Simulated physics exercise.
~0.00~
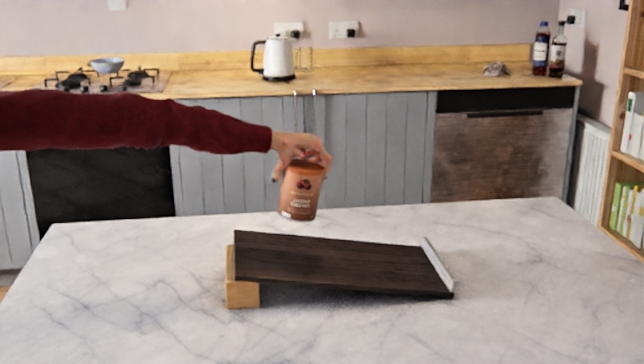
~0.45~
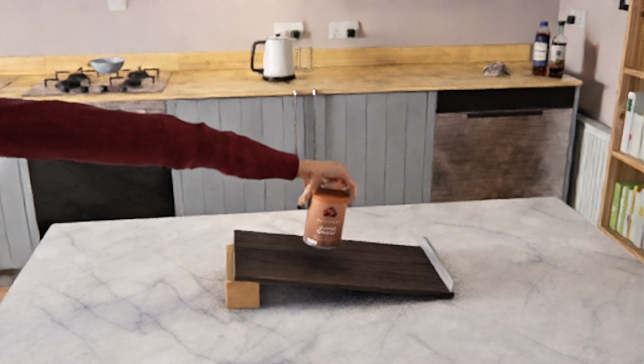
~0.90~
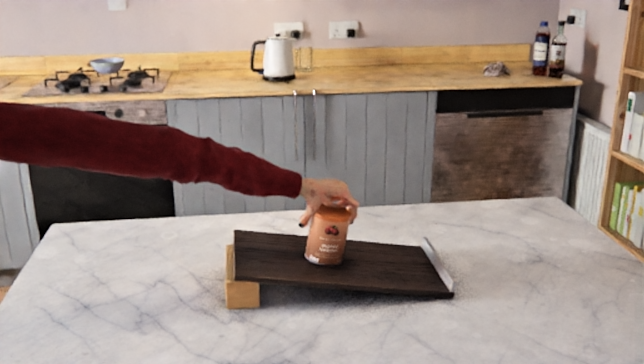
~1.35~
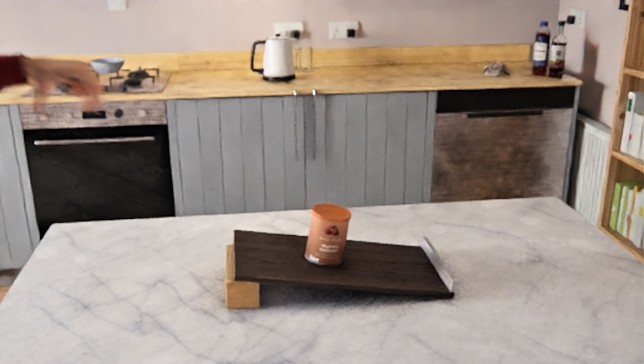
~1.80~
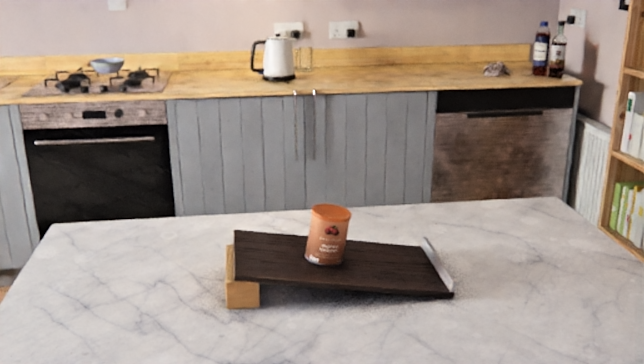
In the video, a hand lowers an orange tin onto a dark board propped up at its left end by a wooden block on a marble countertop, then lets go and withdraws to the left, and the tin stays in place on the sloping board, leaning slightly.
